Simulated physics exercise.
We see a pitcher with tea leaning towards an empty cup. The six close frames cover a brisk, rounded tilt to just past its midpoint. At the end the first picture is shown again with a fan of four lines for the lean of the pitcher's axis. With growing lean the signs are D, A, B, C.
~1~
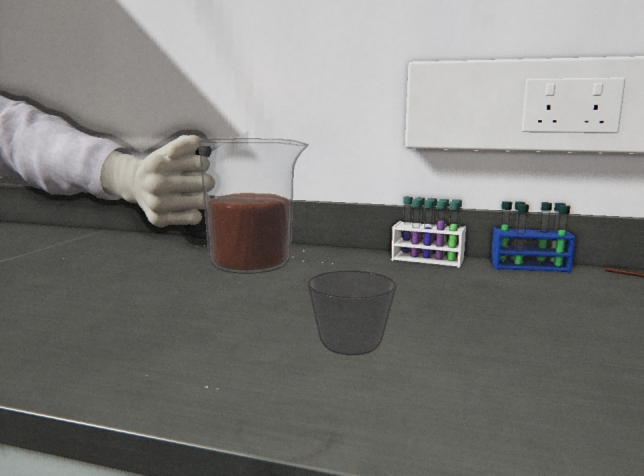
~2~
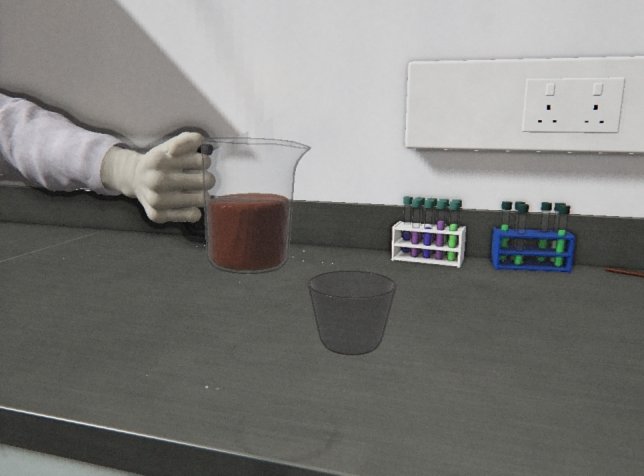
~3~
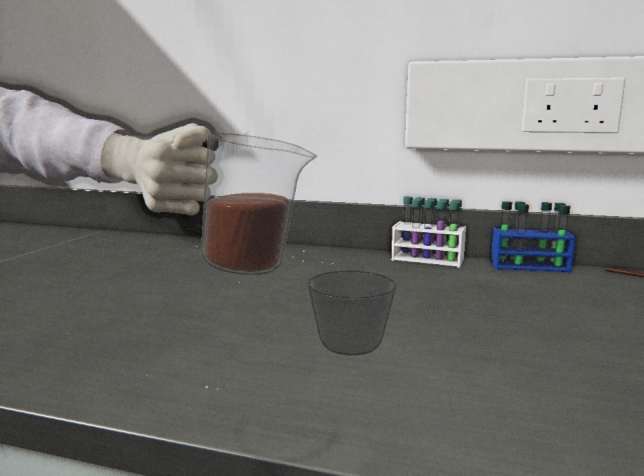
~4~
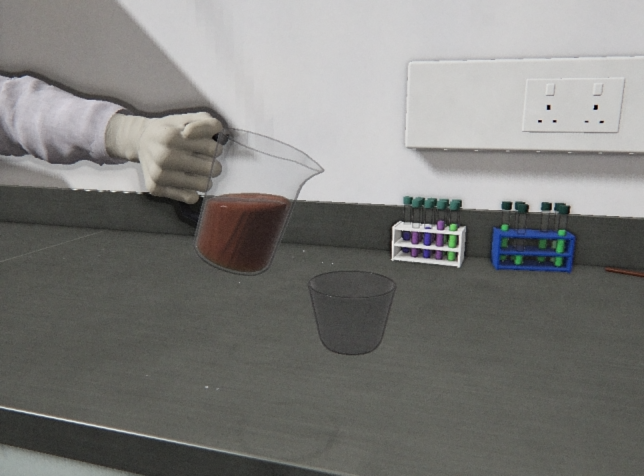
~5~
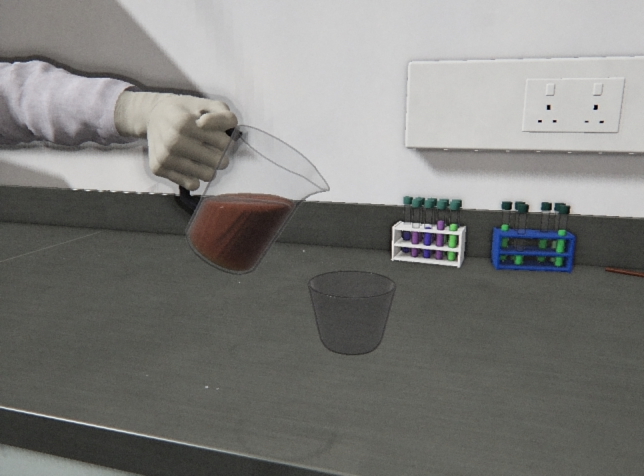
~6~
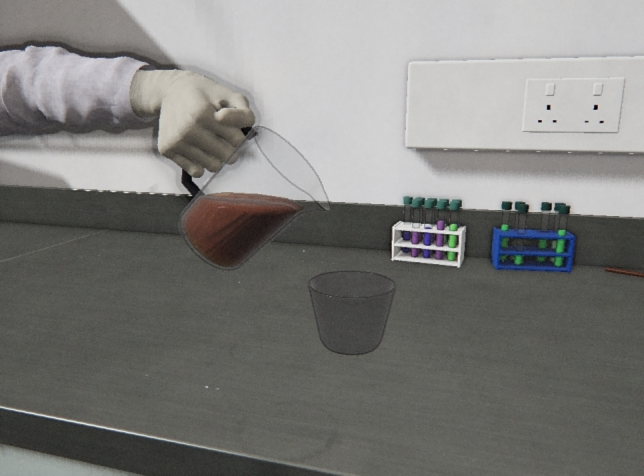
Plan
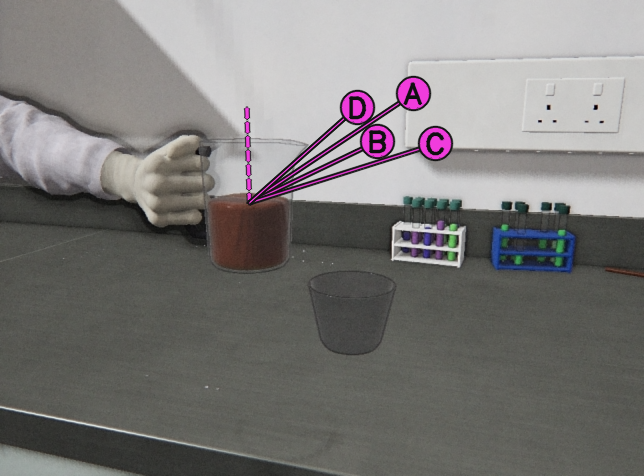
A pitcher of reddish-brown tea, held by a gloved hand on the left, starts upright on a dark countertop and tilts steadily rightward toward an empty cup, the hand rising as the liquid shifts toward the spout.
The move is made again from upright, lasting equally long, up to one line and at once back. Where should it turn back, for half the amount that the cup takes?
C beats the others.
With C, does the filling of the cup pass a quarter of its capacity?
Yes, clearly.
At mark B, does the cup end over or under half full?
Under half.
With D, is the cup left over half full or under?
Under half.
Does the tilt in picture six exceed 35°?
Yes.
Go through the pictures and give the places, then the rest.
In the first frame, upright, lip at (306, 145); rim of the cup round (352, 283); nothing has left yet.
In the second frame, tipped about 2°, lip at (308, 148); nothing has left yet.
In the third frame, tipped about 9°, lip at (314, 156); nothing has left yet.
In the fourth frame, tipped about 20°, lip at (322, 170); nothing has left yet.
In the fifth frame, tipped about 32°, lip at (328, 189); nothing has left yet.
In the sixth frame, tipped about 46°, lip at (329, 209); nothing has left yet.
On the marked copy, A at (399, 103); B at (362, 148); C at (419, 149); D at (344, 118).
With A, the cup ends with about 11 % of what it can hold.
With B, the cup ends with about 30 % of what it can hold.
With C, the cup ends with about 54 % of what it can hold.
With D, the cup ends with about 2 % of what it can hold.
